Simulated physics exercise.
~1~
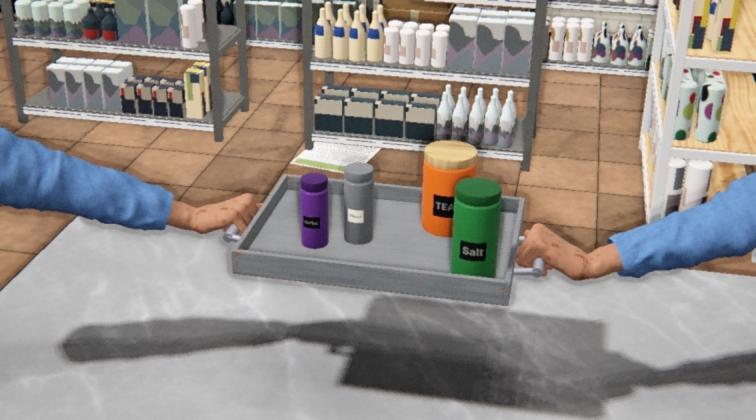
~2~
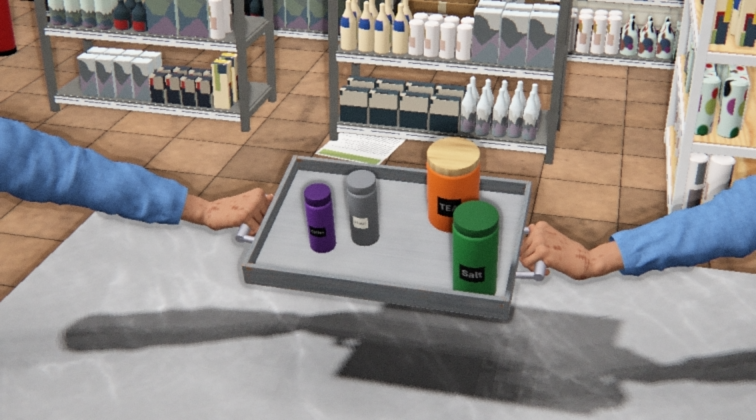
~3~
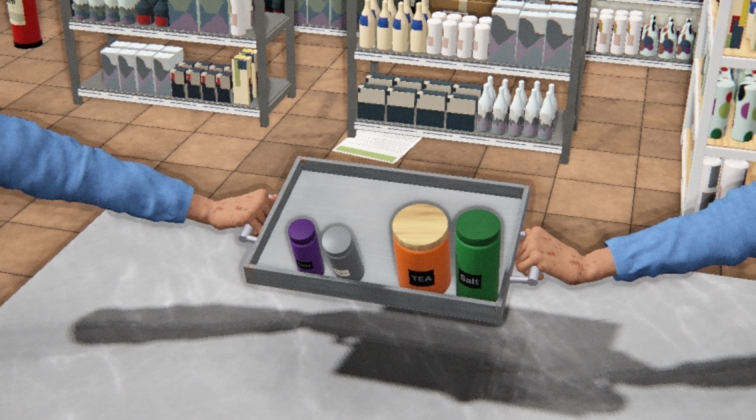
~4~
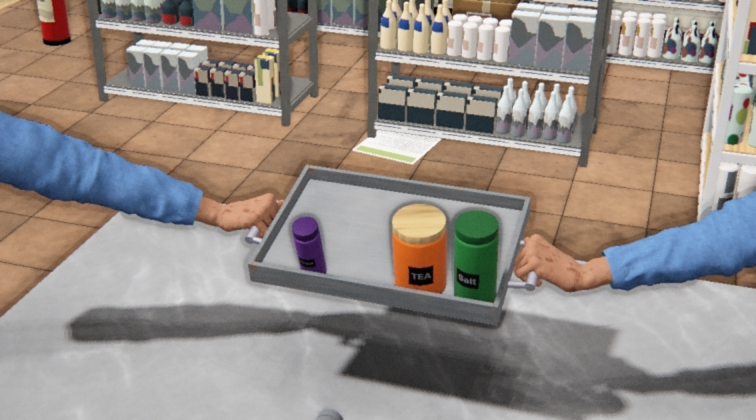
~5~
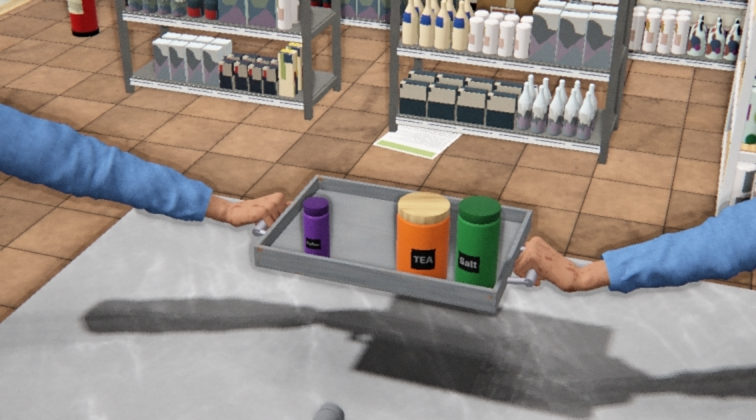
Shop interior, hands tipping a tray of four containers towards the viewer, grey one sliding off, then levelling it with three upright.
